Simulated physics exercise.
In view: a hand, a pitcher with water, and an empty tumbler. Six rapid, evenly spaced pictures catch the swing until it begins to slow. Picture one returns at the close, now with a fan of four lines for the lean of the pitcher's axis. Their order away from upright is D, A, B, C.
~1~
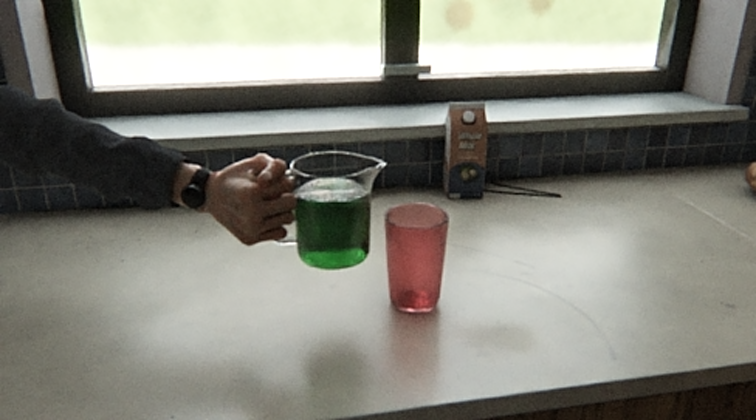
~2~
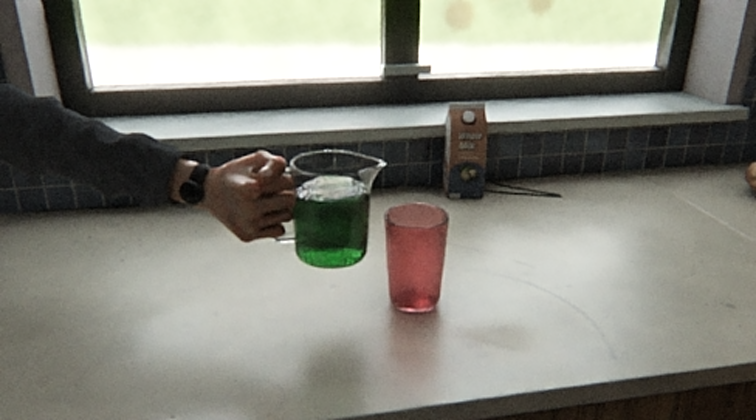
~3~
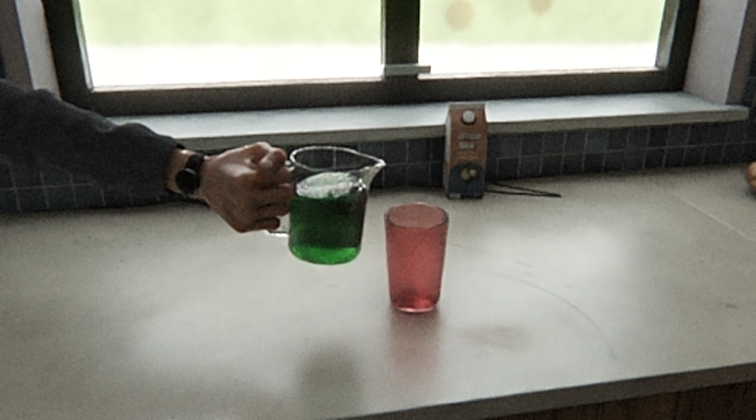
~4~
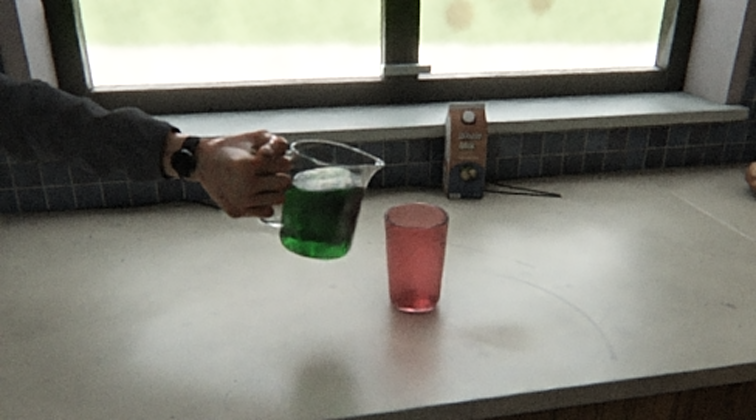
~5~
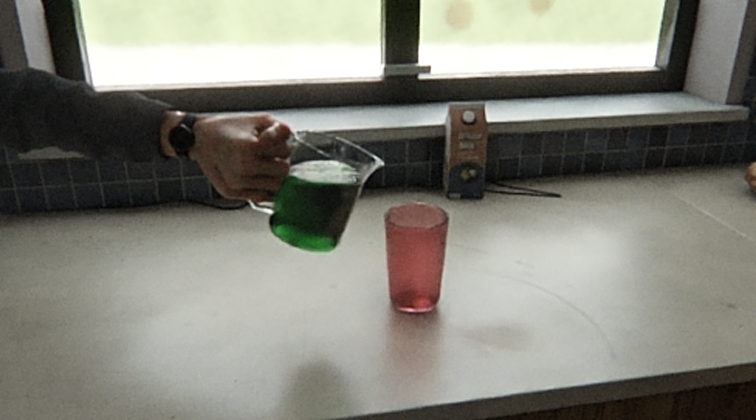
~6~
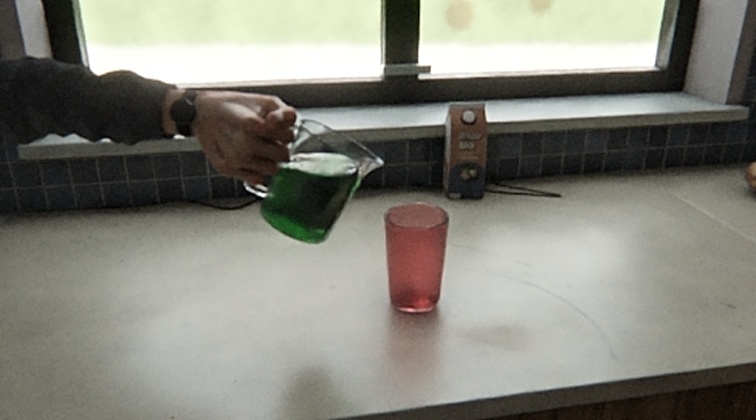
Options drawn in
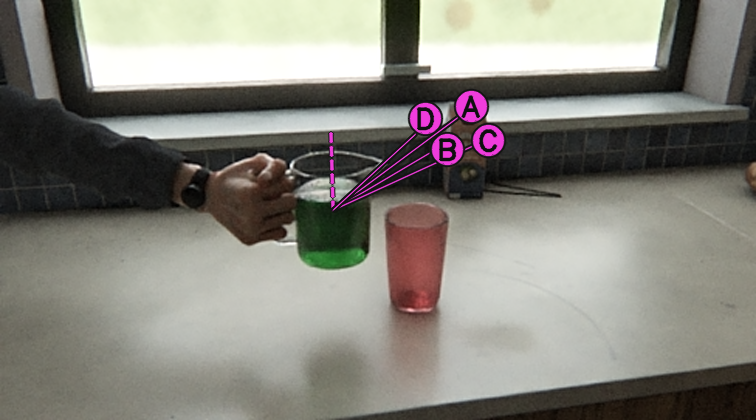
Hand with a wristwatch gradually tilting a glass pitcher of green liquid rightward beside an empty red tumbler on a counter.
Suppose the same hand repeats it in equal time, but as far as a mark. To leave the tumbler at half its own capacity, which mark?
C beats the others.
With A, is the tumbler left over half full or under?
Under.
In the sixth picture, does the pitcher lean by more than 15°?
Yes, it does.
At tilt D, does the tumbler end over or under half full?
Under half.
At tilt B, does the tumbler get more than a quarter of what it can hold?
Yes, it does.
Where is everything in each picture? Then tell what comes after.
Upright, lip at (383, 163); rim of the tumbler round (417, 215); nothing has left yet, in the first picture.
Upright, lip at (383, 163); nothing has left yet, in the second picture.
Tipped about 6°, lip at (383, 163); nothing has left yet, in the third picture.
Tipped about 12°, lip at (383, 163); nothing has left yet, in the fourth picture.
Tipped about 20°, lip at (382, 163); nothing has left yet, in the fifth picture.
Tipped about 28°, lip at (382, 163); nothing has left yet, in the sixth picture.
On the marked copy, A at (457, 117); B at (429, 153); C at (472, 146); D at (415, 134).
For tilt A, the tumbler ends with about 23 % of what it can hold.
For tilt B, the tumbler ends with about 36 % of what it can hold.
For tilt C, the tumbler ends with about 49 % of what it can hold.
For tilt D, the tumbler ends with about 14 % of what it can hold.
